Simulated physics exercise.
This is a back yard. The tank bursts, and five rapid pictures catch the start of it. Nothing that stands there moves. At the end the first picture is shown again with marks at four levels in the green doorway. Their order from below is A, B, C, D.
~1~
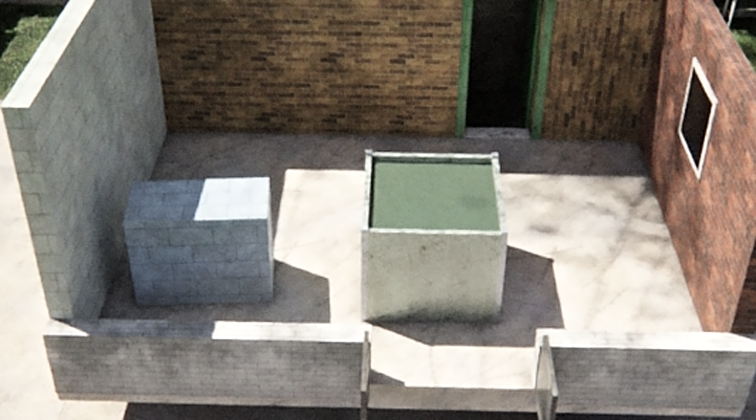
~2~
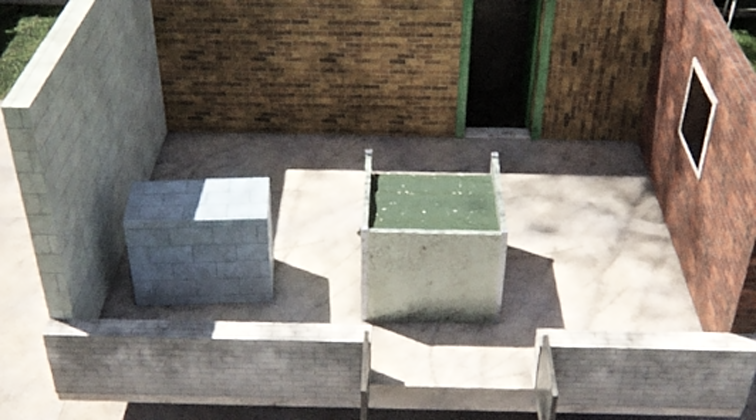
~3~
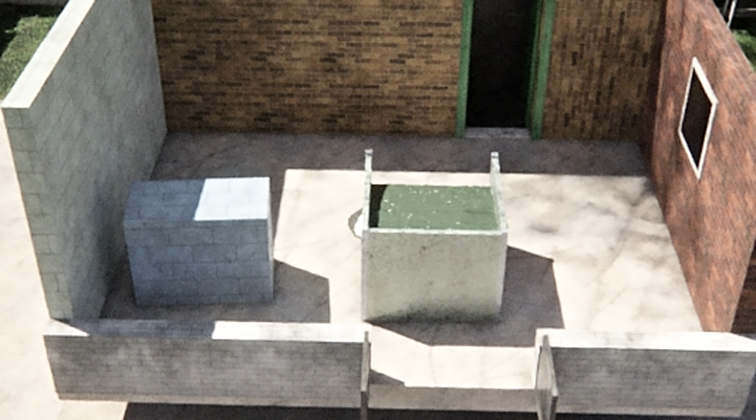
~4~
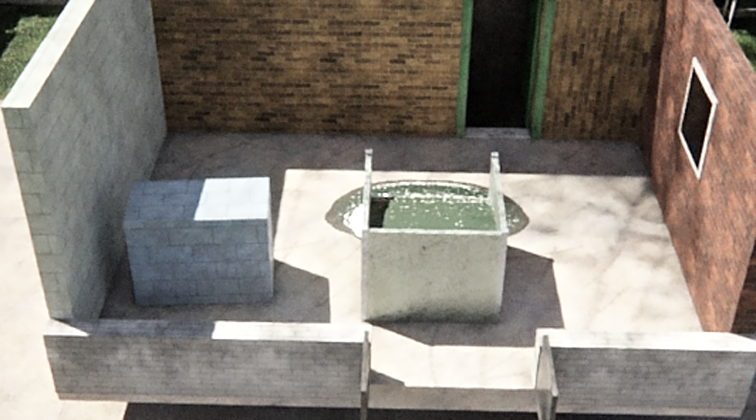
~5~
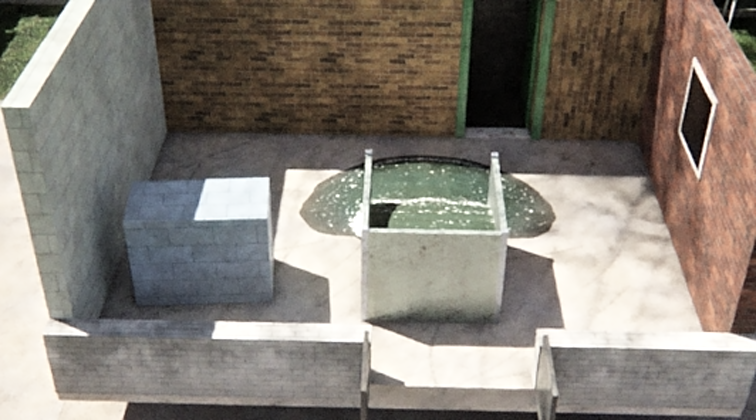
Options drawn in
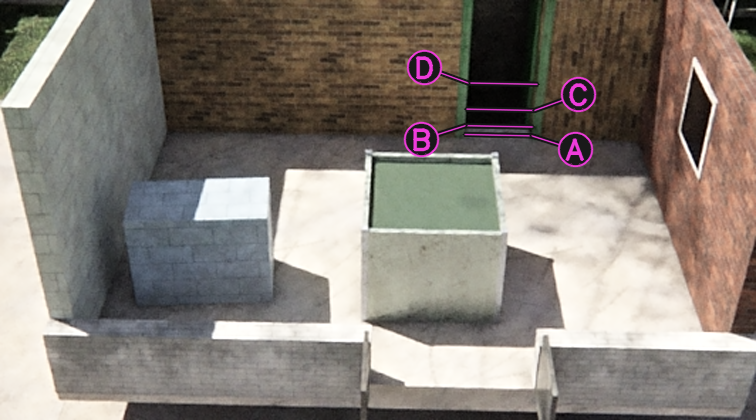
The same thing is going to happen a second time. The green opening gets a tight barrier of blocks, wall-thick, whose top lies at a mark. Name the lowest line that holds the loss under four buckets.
C is the one.
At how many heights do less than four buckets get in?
Two of them.
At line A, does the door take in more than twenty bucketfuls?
Yes.
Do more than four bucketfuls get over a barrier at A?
Yes, that goes wrong.
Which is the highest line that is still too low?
Line B.
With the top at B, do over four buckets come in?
Yes, that goes wrong.
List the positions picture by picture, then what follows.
The first picture shows water in the tank at rest, its middle at (433, 198); foot of the green doorway at (497, 138); open gate at (455, 323).
In the second picture, water covers 2 % of the ground, its front hidden from here.
In the third picture, water covers 4 % of the ground, its front hidden from here.
In the fourth picture, water covers 9 % of the ground, its front hidden from here.
In the fifth picture, 16 % of the ground under water, visible out to (326, 183).
In magenta, A at (498, 135); B at (499, 126); C at (500, 109); D at (502, 83); from the bottom up A, B, C, D.
With A, dozens of bucketfuls pour in.
With B, about 14 bucketfuls get in.
With C, a splash gets over, under a bucket.
With D, nothing gets over.
